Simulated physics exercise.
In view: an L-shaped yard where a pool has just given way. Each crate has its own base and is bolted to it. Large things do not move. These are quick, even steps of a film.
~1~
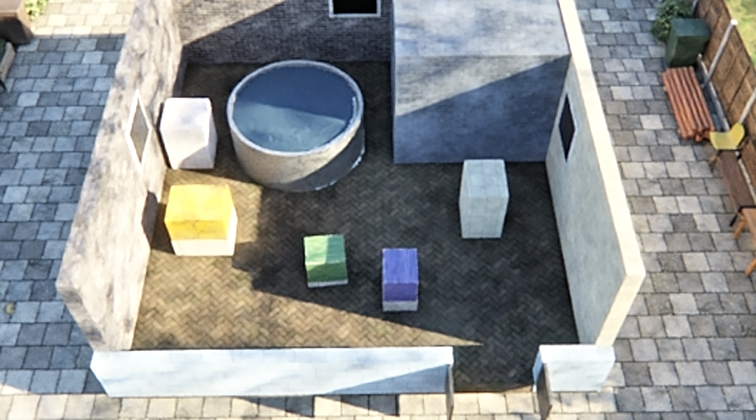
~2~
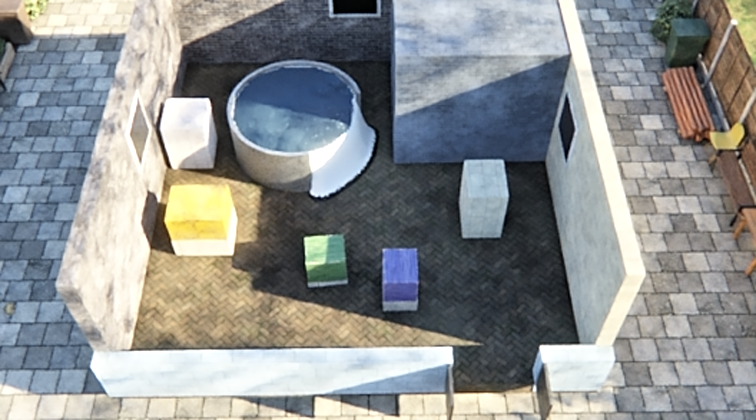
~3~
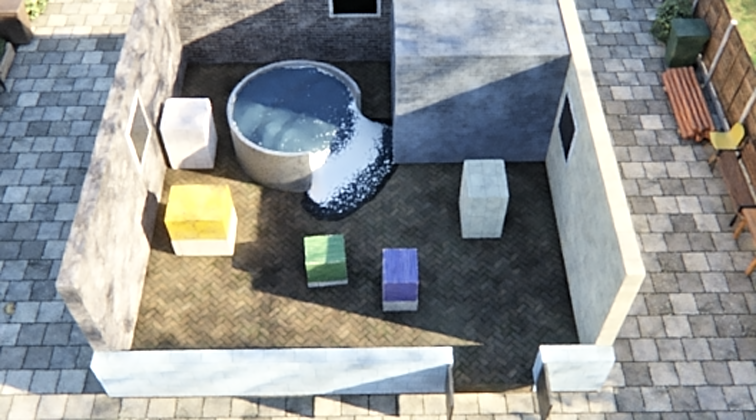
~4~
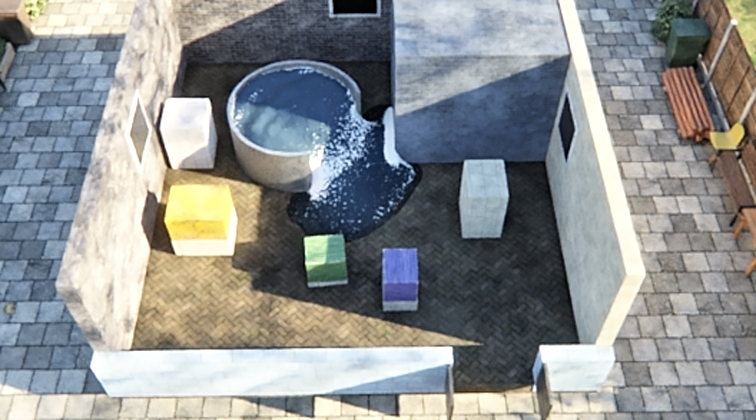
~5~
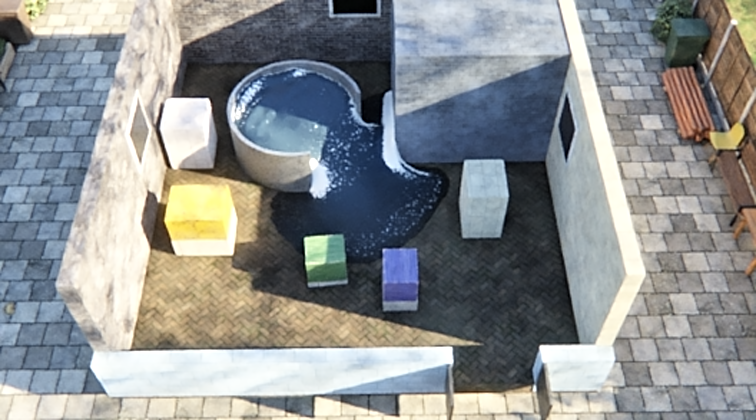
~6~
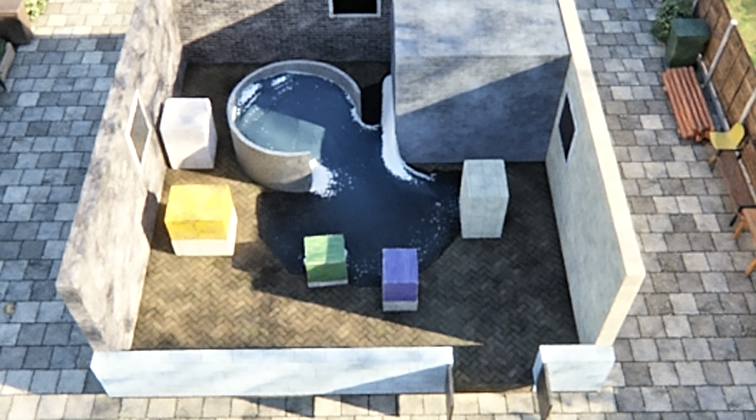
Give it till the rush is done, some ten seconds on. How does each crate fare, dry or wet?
In order: Yellow crate: A dry one. Blue crate: A wet one. Green crate: A wet one.
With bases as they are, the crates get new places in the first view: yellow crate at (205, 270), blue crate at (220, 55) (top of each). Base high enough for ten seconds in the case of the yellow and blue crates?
Yellow crate: Is missed. Blue crate: Is missed.
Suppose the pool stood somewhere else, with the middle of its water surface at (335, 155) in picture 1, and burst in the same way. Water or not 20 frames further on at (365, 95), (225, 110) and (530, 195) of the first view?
Taking the three spots in order: Bare, bare, swamped.
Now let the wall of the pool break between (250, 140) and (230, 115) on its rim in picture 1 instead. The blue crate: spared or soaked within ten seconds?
I'd say blue crate is missed.
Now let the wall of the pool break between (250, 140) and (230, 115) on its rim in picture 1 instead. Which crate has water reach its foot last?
The blue one.
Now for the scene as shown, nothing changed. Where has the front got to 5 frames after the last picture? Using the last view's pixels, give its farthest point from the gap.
Estimated pixel: (566, 337).
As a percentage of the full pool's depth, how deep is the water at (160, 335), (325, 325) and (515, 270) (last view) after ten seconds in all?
The depth comes out near 10, 6 and 6 per cent.
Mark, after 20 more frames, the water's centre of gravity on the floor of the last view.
Centre point: Around (378, 204).
A moment on, water covers 40 % of the floor; the yellow crate water round its plinth, the blue crate water round its plinth, the green crate water round its plinth.
Next, water covers 60 % of the floor; the yellow crate water round its plinth, the blue crate water round its plinth, the green crate water round its plinth.
Then, water covers 80 % of the floor; the yellow crate water round its plinth, the blue crate water round its plinth, the green crate water round its plinth.
Later, water covers 95 % of the floor; the yellow crate water round its plinth, the blue crate water round its plinth, the green crate water round its plinth.
In the end, water covers 100 % of the floor; the yellow crate stayed above the water, the blue crate was topped, the green crate was topped.
